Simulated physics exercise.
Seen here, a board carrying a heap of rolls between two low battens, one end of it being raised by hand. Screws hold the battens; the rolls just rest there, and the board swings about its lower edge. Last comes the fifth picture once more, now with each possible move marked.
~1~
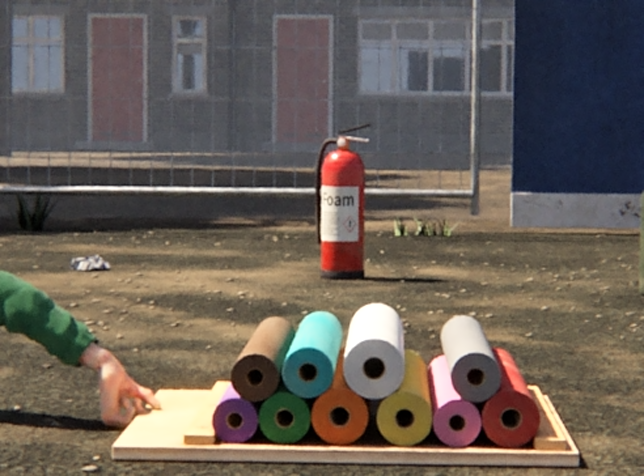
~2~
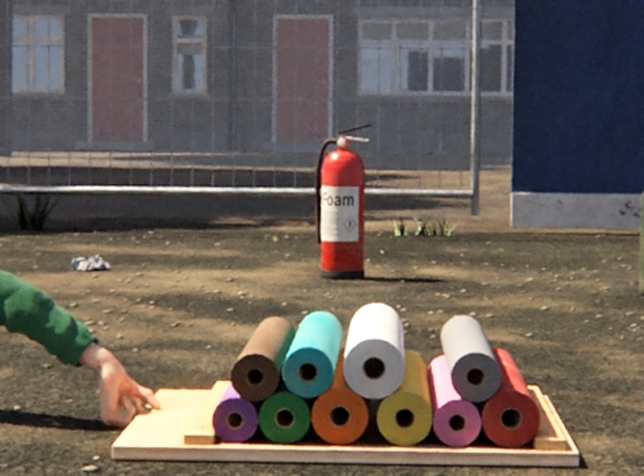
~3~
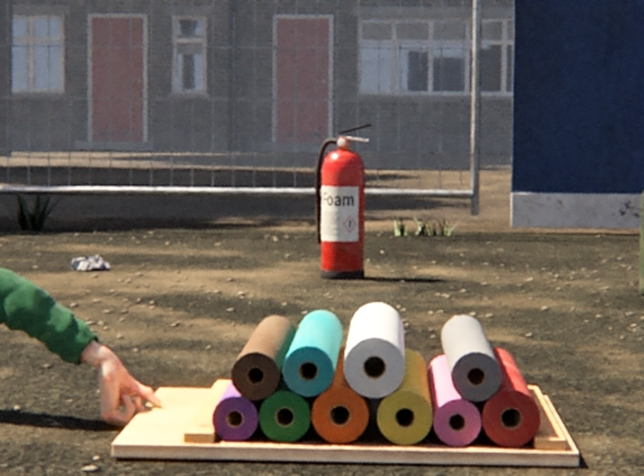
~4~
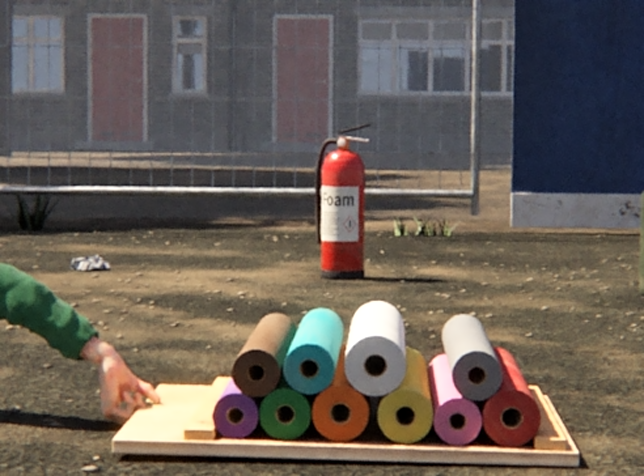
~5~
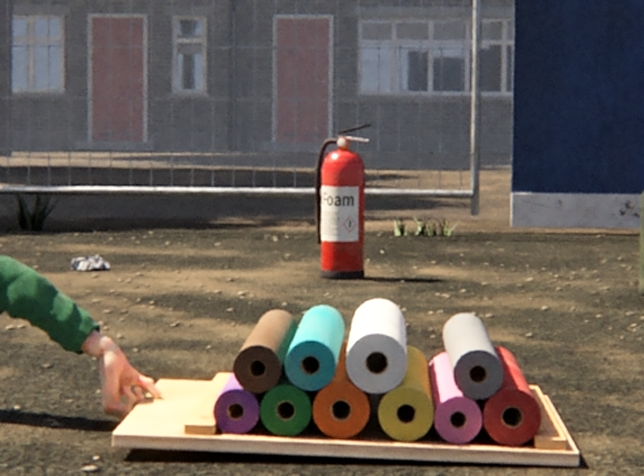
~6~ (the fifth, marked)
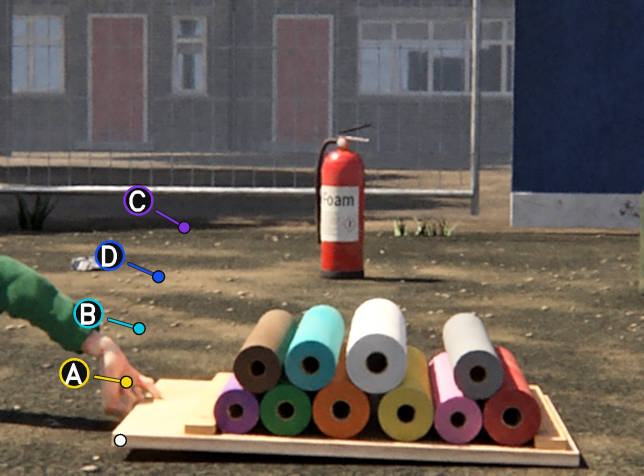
A hand slowly raises the left end of a board stacked with colourful rolls very slightly.
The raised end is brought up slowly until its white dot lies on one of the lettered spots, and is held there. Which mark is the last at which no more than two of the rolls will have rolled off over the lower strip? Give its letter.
Lift it to D and no more.
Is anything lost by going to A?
No.
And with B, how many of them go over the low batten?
The count is none.
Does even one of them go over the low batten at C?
Yes.
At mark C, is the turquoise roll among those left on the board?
No.
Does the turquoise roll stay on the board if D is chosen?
Yes, with D.
On the marked copy, A at (126, 382); B at (139, 329); C at (184, 227); D at (158, 277); the white dot at (120, 441).
Taking D. A third of the way, board at 15°.
Two thirds of the way, board at 23°.
When it is over, board at 23°, none over the low batten.
As for the rest, A none over the low batten; B none over the low batten; C ten over the low batten.
